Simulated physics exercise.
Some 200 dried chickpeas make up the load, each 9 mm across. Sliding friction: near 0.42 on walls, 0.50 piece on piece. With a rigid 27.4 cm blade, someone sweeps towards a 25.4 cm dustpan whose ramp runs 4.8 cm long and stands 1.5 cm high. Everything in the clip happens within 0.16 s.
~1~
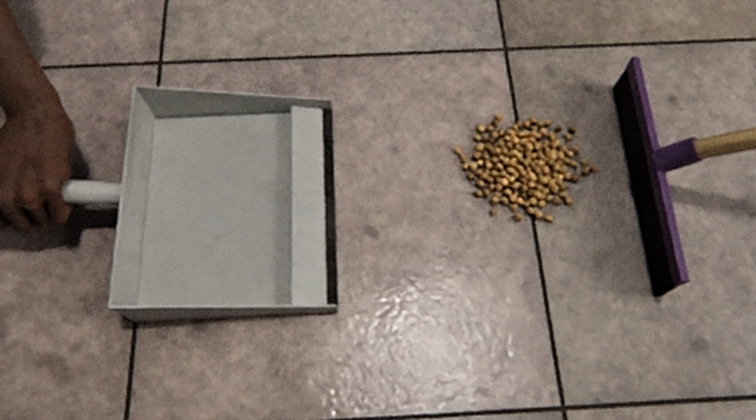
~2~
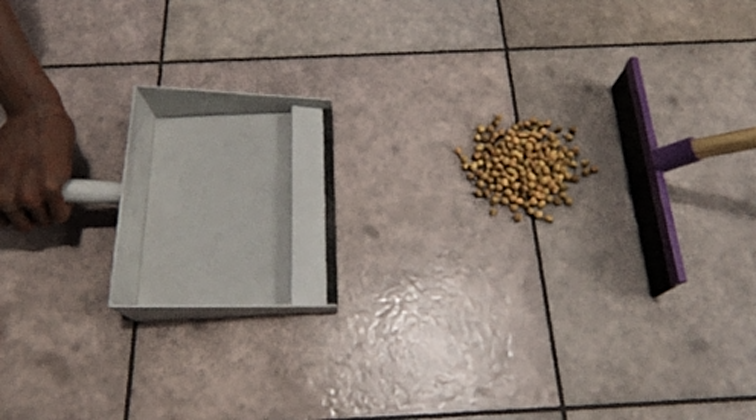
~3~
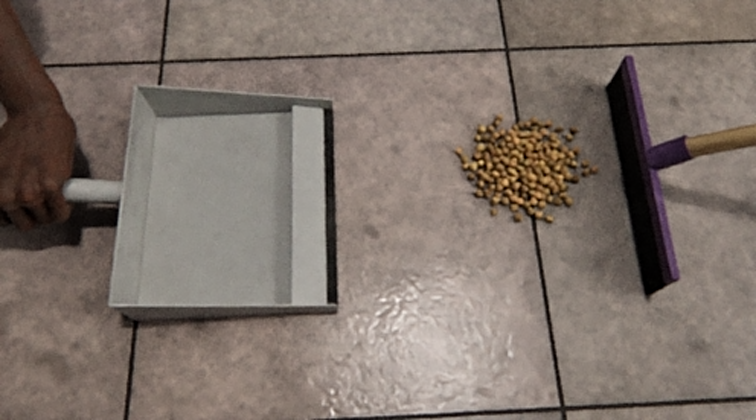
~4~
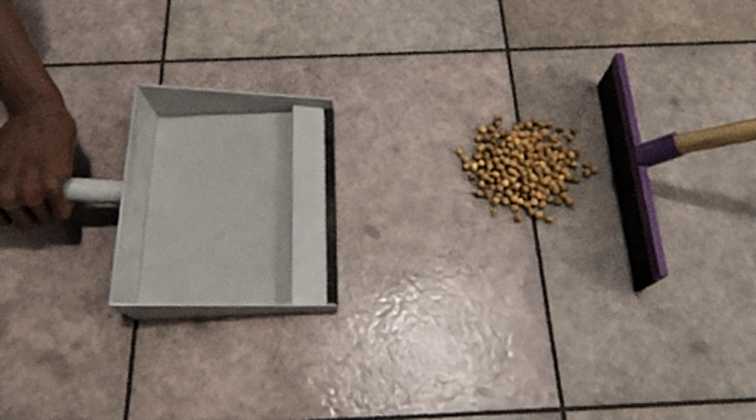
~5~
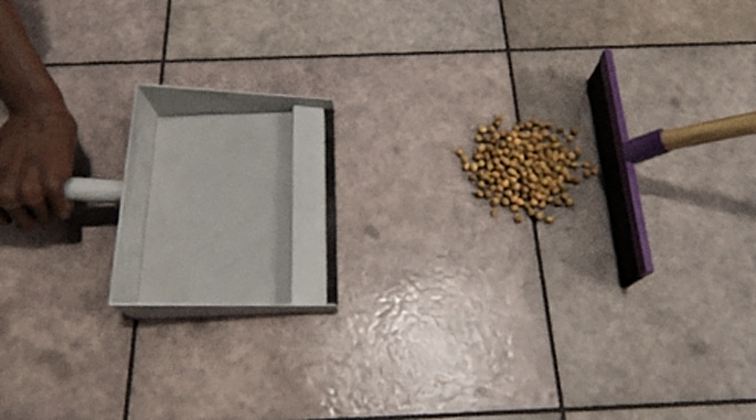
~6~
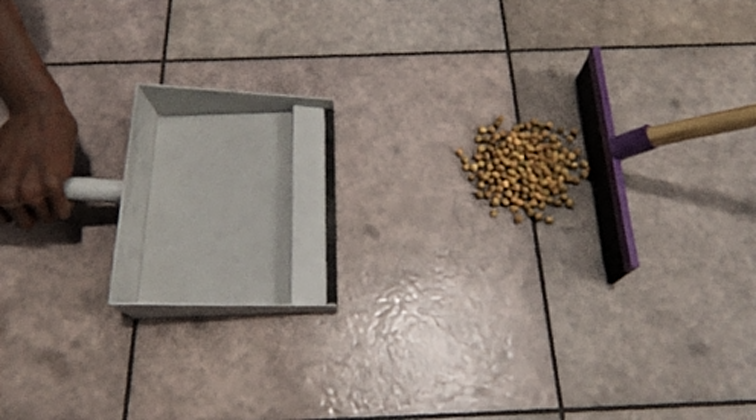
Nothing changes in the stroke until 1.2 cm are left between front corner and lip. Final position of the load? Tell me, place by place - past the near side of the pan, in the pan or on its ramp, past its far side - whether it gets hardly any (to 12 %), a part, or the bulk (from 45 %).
Near side gets hardly any. Pan gets a part. Far side gets a part.
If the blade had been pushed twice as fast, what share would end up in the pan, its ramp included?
Share: Close to 35 %.
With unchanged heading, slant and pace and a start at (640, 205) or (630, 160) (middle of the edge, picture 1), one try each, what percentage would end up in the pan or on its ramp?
The two tries give some 35 % and some 20 %.
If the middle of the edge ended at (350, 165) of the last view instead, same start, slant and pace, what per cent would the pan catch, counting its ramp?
Some 55 per cent.
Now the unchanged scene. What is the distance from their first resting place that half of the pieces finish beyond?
About 26 cm.
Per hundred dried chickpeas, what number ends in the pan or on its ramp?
Near 30 in every hundred.
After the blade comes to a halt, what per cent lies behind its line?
Some 15 percent, give or take.
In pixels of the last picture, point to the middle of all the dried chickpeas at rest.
After settling, the middle sits near (325, 128).
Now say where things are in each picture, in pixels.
The first picture shows blade from (679, 281) to (632, 65), moved 0.0 cm, 0 of the pieces shifted so far; middle of the pieces at (524, 168); pan at (224, 209).
The second picture shows blade from (677, 281) to (631, 65), moved 0.2 cm, 0 of the pieces shifted so far; middle of the pieces at (525, 168).
The third picture shows blade from (670, 279) to (626, 64), moved 1.0 cm, 0 of the pieces shifted so far; middle of the pieces at (525, 168).
The fourth picture shows blade from (659, 275) to (616, 61), moved 2.2 cm, 0 of the pieces shifted so far; middle of the pieces at (526, 168).
The fifth picture shows blade from (645, 271) to (605, 58), moved 3.6 cm, 0 of the pieces shifted so far; middle of the pieces at (526, 169).
The sixth picture shows blade from (630, 267) to (593, 55), moved 5.1 cm, 1 of the pieces shifted so far; middle of the pieces at (526, 169); pan at (225, 207).
Then, 0.35 s after the last picture, middle of the blade 17 cm from the lip; 0 % over the lip, far side 10 %, near side 0 %.
Then, 0.58 s after the last picture, middle of the blade 7 cm from the lip; 0 % over the lip, far side 30 %, near side 0 %.
Then, 0.92 s after the last picture, middle of the blade 2 cm from the lip; 35 % over the lip, far side 40 %, near side 0 %.
In the end, near side 0 %, pan 30 %, far side 40 %, in front of the lip or behind the blade 30 %.
